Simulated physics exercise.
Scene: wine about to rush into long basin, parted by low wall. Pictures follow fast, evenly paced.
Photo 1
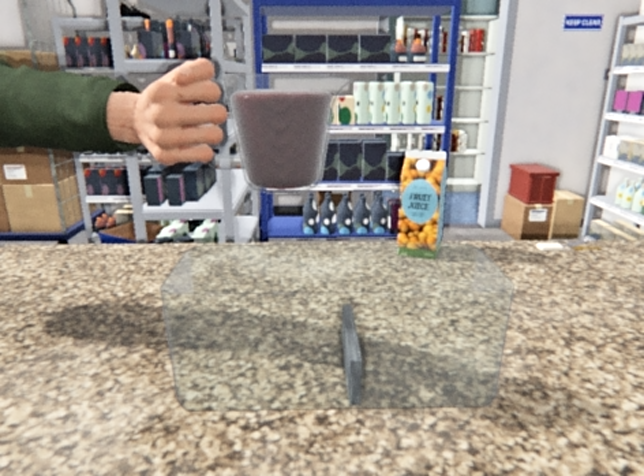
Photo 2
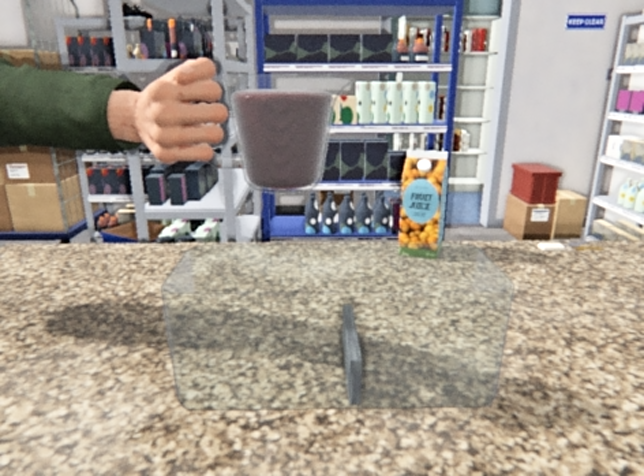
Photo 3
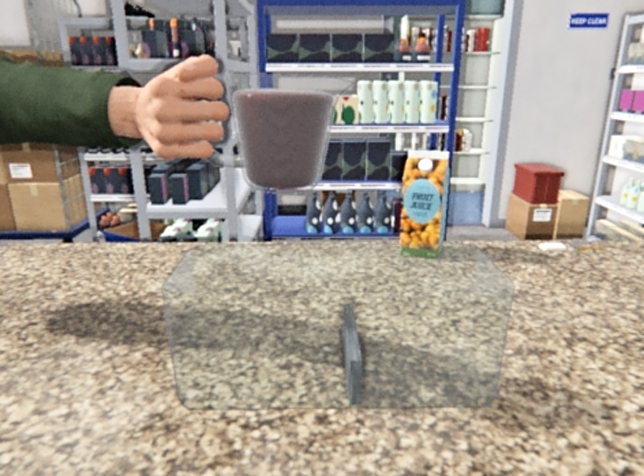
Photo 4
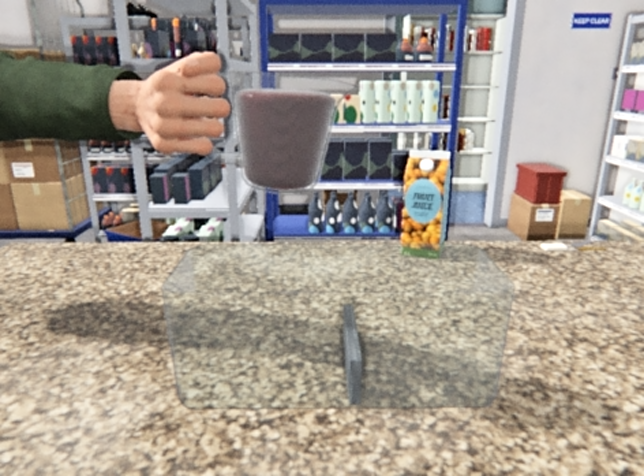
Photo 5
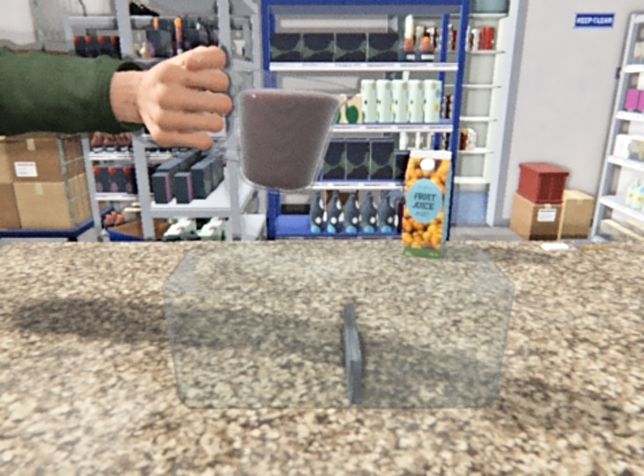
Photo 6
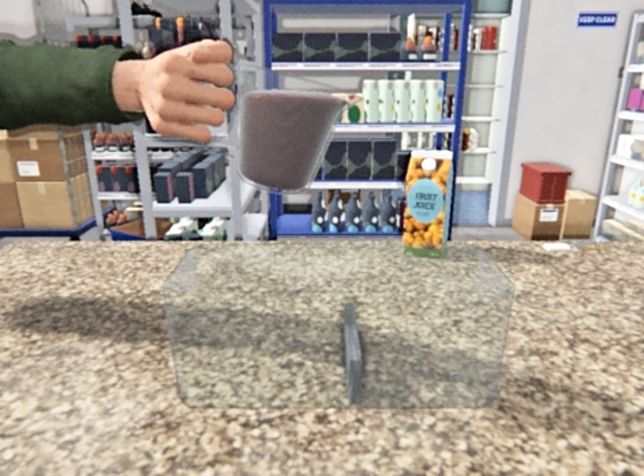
A hand in a green sleeve held a cup of dark liquid above a clear, divided basin on a speckled counter, then slowly tilted it to the right, with a juice carton standing behind.
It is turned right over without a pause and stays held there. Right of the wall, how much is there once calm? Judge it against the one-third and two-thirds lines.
It ends up above the two-thirds line.
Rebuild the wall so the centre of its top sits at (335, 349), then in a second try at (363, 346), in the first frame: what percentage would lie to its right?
It would come to roughly 85 per cent the first time and roughly 85 per cent the second.
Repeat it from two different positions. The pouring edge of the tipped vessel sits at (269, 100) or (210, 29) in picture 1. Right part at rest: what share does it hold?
About 10 % the first time, about 5 % the second.
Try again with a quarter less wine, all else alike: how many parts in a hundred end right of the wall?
Some 90 parts in a hundred, give or take.
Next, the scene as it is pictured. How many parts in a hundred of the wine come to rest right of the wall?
95 % or thereabouts.
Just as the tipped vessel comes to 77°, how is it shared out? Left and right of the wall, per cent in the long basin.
Left: Some 0 %. Right: Some 10 %.
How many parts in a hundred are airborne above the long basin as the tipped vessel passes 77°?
About 25 per cent.
A moment on, the tilt is 77° and 62 per cent is still to pour, 0 is left of the wall and 12 right of it.
Next, the tilt is 111° and 7 per cent is still to pour, 2 is left of the wall and 80 right of it.
Then the tilt is 114° and 0 per cent is still to pour, 5 is left of the wall and 94 right of it.
Later the tilt is 114° and 0 per cent is still to pour, 5 is left of the wall and 94 right of it.
Finally, 5 per cent lies left of the wall, 94 right of it and 1 outside.
